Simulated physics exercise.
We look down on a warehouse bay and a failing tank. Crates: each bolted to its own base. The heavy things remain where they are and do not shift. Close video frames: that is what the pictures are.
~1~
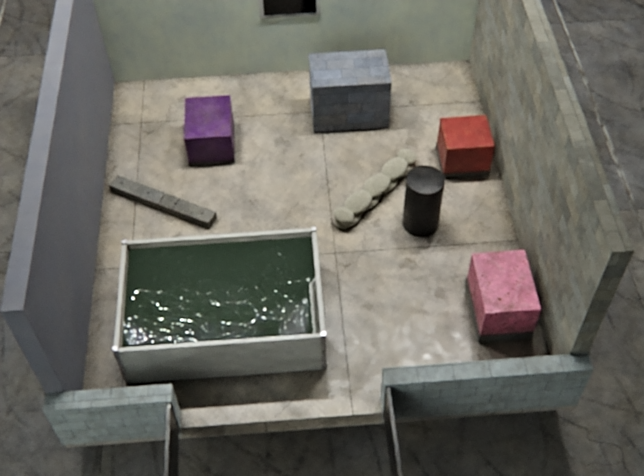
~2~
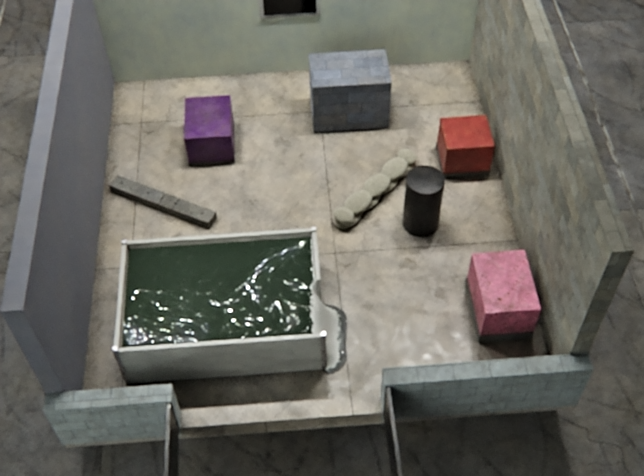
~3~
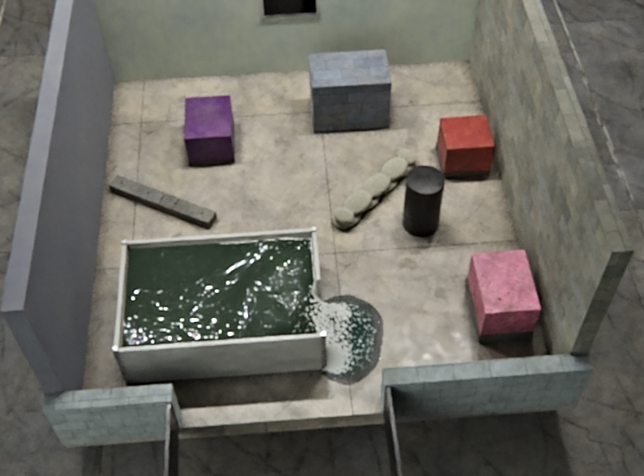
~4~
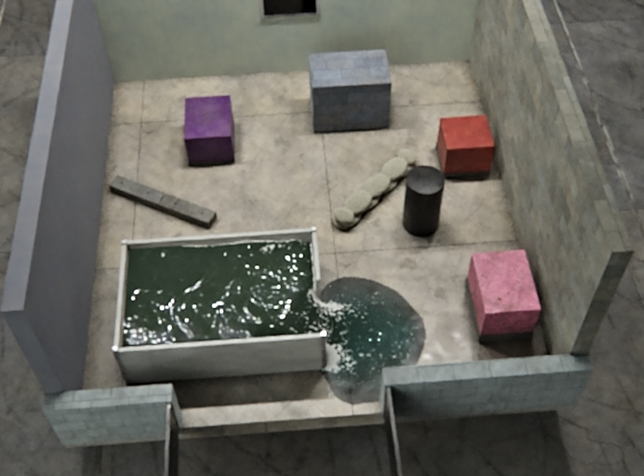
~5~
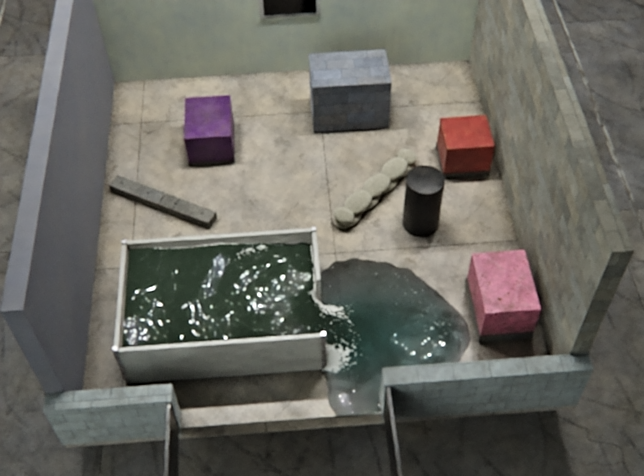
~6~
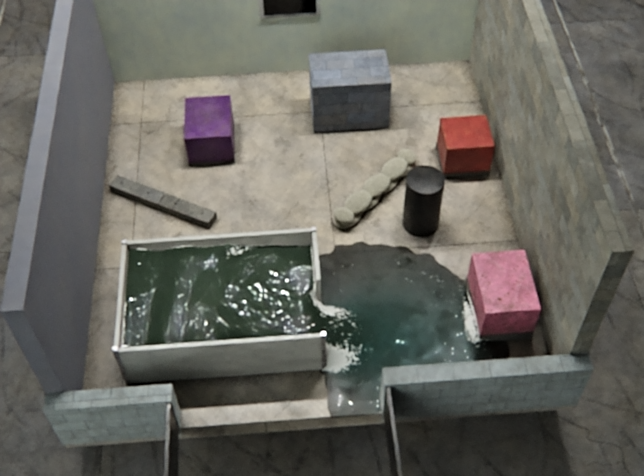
Warehouse bay with a white-walled tank, dark green water pouring from its right side and spreading across the floor to a pink block.
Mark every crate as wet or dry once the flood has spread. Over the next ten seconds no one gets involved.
Pink crate: Wet, purple crate: Wet, red crate: Wet.
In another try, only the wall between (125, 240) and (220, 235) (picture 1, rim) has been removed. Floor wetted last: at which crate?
Answer: The crate marked pink.
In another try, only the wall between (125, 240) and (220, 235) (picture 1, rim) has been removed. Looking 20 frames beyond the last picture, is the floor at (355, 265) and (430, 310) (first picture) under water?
Waterless, waterless.
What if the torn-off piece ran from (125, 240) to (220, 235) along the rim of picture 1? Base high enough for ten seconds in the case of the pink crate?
In my view the pink crate is never reached.
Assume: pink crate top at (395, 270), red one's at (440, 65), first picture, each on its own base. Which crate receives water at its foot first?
I would point to the pink crate.
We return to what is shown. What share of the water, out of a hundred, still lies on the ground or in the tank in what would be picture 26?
Estimate: Close to 98 %.
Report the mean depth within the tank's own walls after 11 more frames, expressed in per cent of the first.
It works out to roughly 60 %.
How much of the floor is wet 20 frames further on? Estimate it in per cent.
I reckon 35 per cent or so.
A moment on, water covers 20 % of the floor; the pink crate water round its plinth, the purple crate not reached, the red crate not reached.
Next, water covers 25 % of the floor; the pink crate water round its plinth, the purple crate not reached, the red crate water round its plinth.
Then, water covers 35 % of the floor; the pink crate water round its plinth, the purple crate not reached, the red crate water round its plinth.
Later, water covers 55 % of the floor; the pink crate water round its plinth, the purple crate not reached, the red crate water round its plinth.
In the end, water covers 85 % of the floor; the pink crate was topped, the purple crate was topped, the red crate was topped.
